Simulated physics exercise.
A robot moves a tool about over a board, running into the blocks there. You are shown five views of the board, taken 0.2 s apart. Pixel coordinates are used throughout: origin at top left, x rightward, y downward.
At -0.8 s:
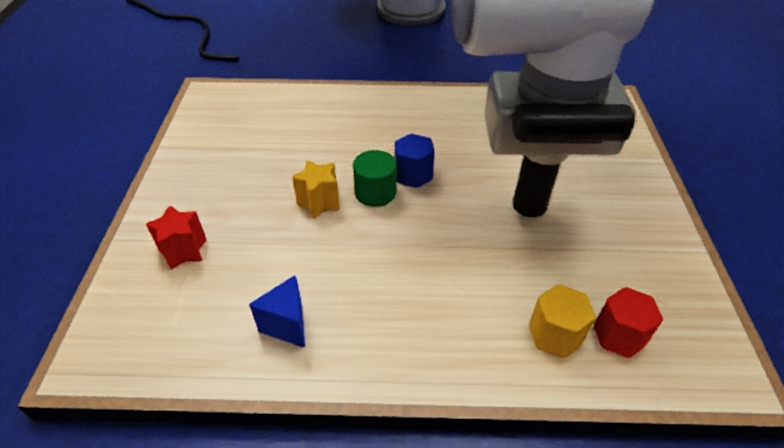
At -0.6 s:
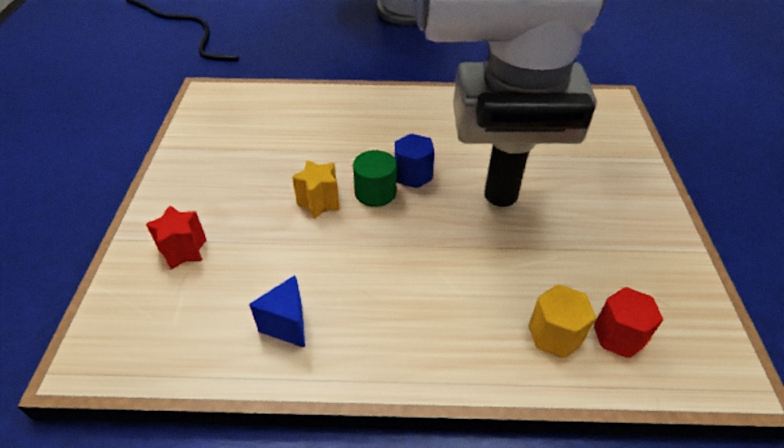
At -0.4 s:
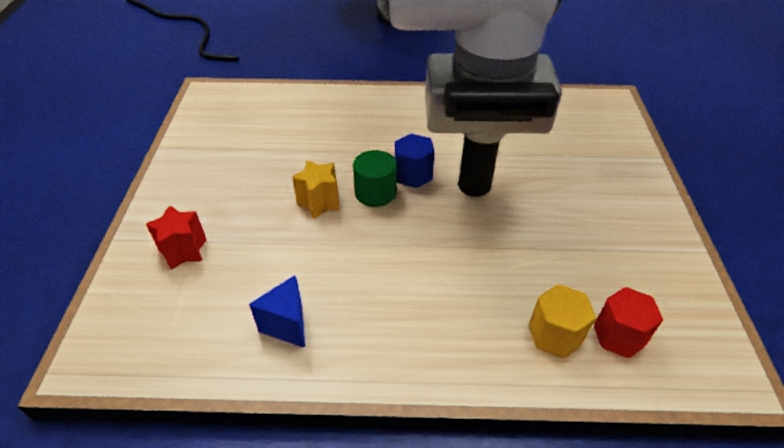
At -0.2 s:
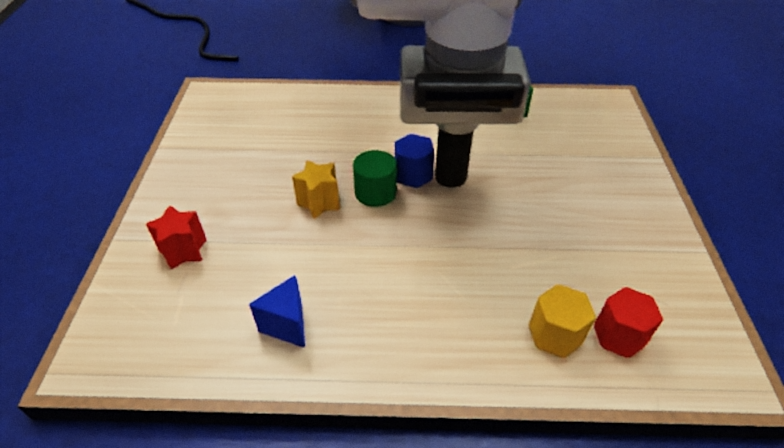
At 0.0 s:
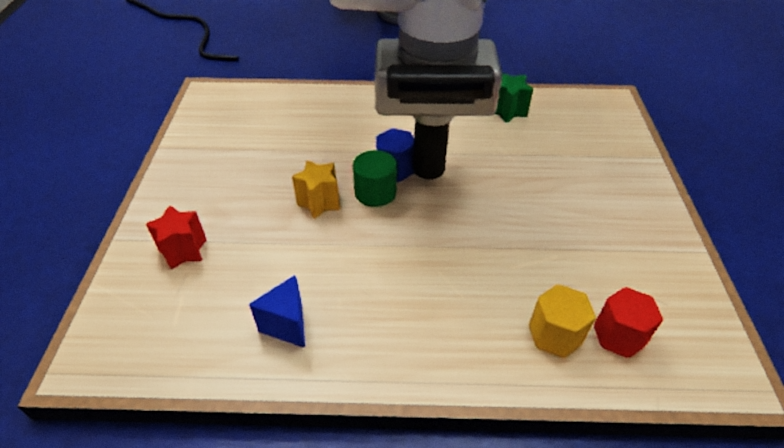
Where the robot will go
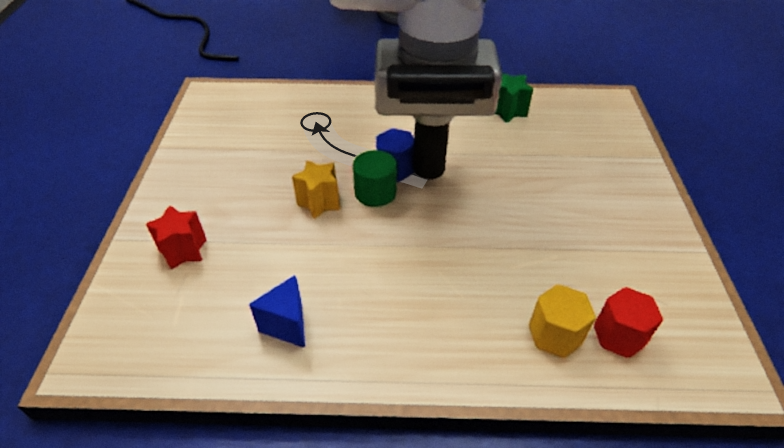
At first, a robot arm holds a black tool over the right side of a wooden board scattered with colored blocks. The tool slides left and slightly away toward the blue hexagon beside the green cylinder, then nudges the hexagon left behind the cylinder, as a green star comes into view.
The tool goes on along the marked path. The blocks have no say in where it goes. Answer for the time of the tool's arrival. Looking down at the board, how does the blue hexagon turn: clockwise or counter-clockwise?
Top view: Counterclockwise.
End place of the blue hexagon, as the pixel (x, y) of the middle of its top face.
Its top face will be centred at roughly (288, 118).
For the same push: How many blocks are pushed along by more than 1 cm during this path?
I expect one block to move.
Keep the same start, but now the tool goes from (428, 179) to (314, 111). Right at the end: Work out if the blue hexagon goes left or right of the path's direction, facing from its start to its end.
It gets pushed left.
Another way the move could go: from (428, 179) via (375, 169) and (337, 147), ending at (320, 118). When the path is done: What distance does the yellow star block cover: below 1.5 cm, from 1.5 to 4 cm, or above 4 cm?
Distance: Below 1.5 cm.
Path on the board, from (428, 179) via (380, 164) and (336, 148), ending at (316, 122).
On the path given first. One third of the way, tool (379, 154); blue hexagon (345, 127).
Two thirds of the way, tool (334, 138); blue hexagon (298, 120), turned 50° anticlockwise.
At the end, tool (315, 112); green cylinder in place; blue hexagon (288, 118), turned 75° anticlockwise.
